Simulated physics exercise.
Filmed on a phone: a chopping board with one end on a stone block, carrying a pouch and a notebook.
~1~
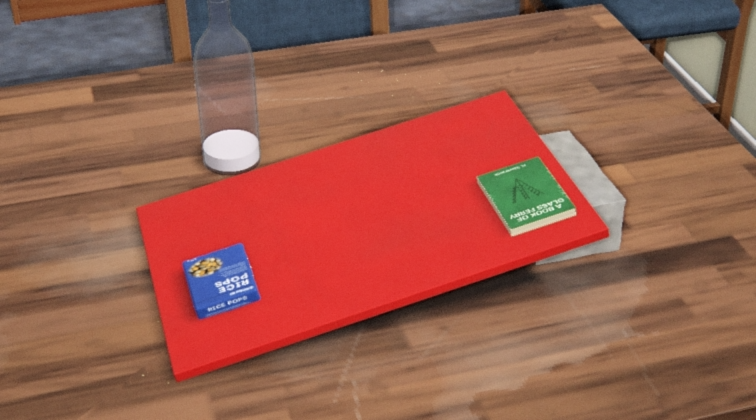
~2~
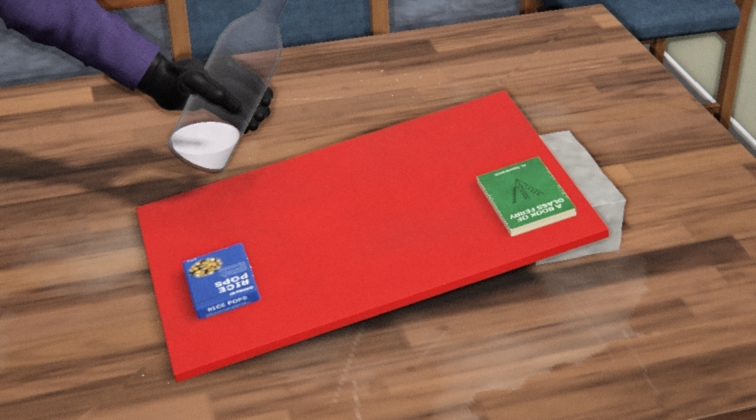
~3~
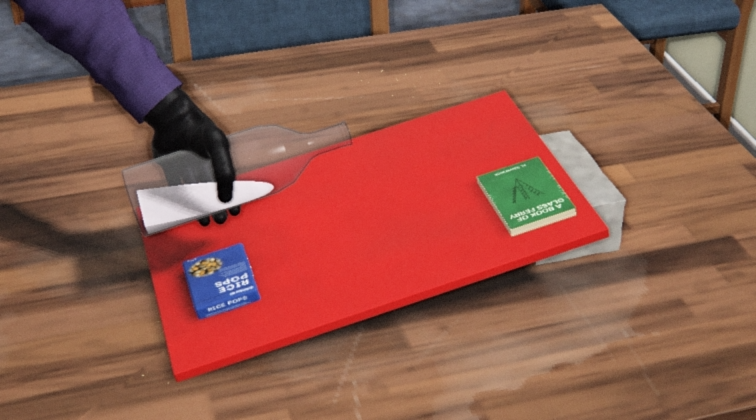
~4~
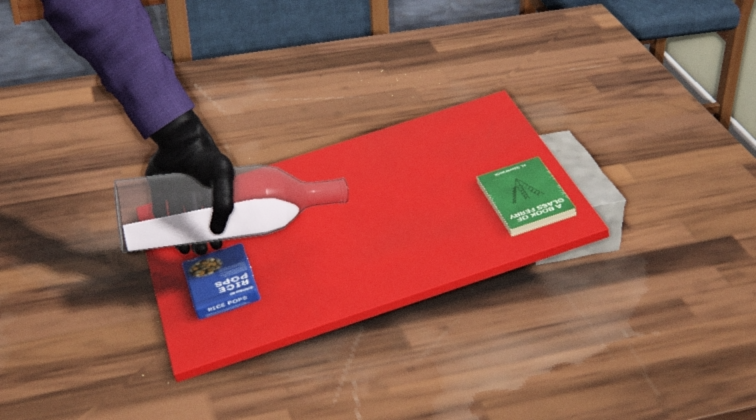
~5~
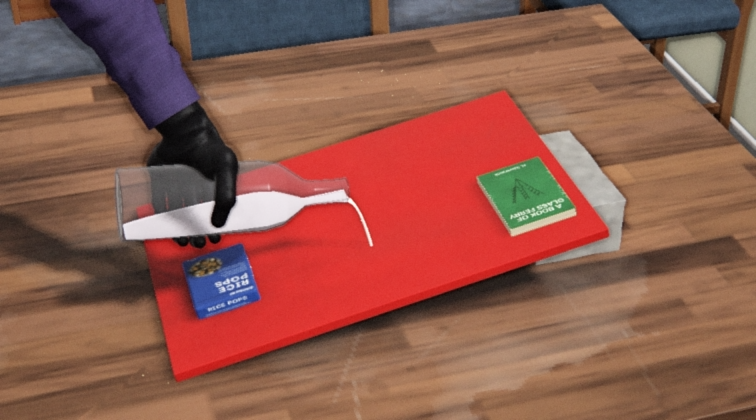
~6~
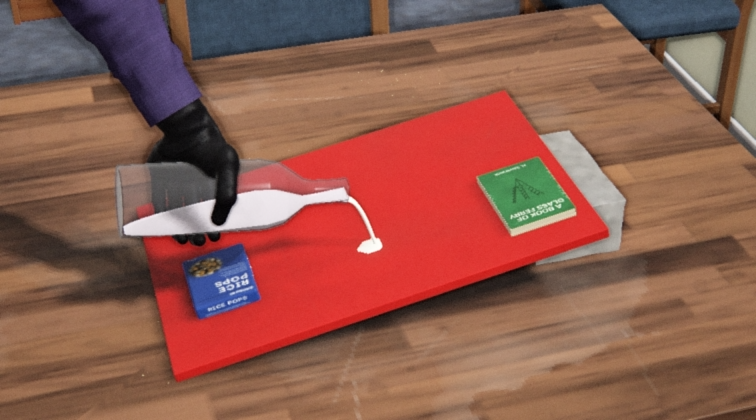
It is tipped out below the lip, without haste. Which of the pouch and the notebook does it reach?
The pouch gets wet; the notebook stays dry.
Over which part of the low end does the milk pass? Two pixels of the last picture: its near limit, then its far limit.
Near limit (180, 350), far limit (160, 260).
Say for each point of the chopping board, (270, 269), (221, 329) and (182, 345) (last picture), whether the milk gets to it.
First wet, second in the puddle, third soaked.
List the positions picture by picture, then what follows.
The first picture shows the chopping board slopes down to the left; bottle (225, 77) nearly empty; pouch (221, 281); notebook (526, 195).
The second picture shows bottle (240, 69) tipped 30° with all of its load; pouch (221, 281).
The third picture shows bottle (245, 167) tipped 80° with all of its load; notebook (526, 195).
The fourth picture shows the chopping board slopes down to the left; bottle (238, 203) tipped 95° with all of its load; pouch (221, 281).
The fifth picture shows the first of it lands; bottle (238, 198) tipped 95° with all of its load; notebook (526, 195).
The sixth picture shows the first of it lands; bottle (239, 196) tipped 100° with nearly all of its load; pouch (221, 281); notebook (526, 195).
Next, it runs down to the left; the pouch is clear of it; the notebook is clear of it.
After that, it runs down to the left and off the end; the pouch is in it; the notebook is clear of it.
Finally, it runs down to the left and off the end; the pouch is in it; the notebook is clear of it.
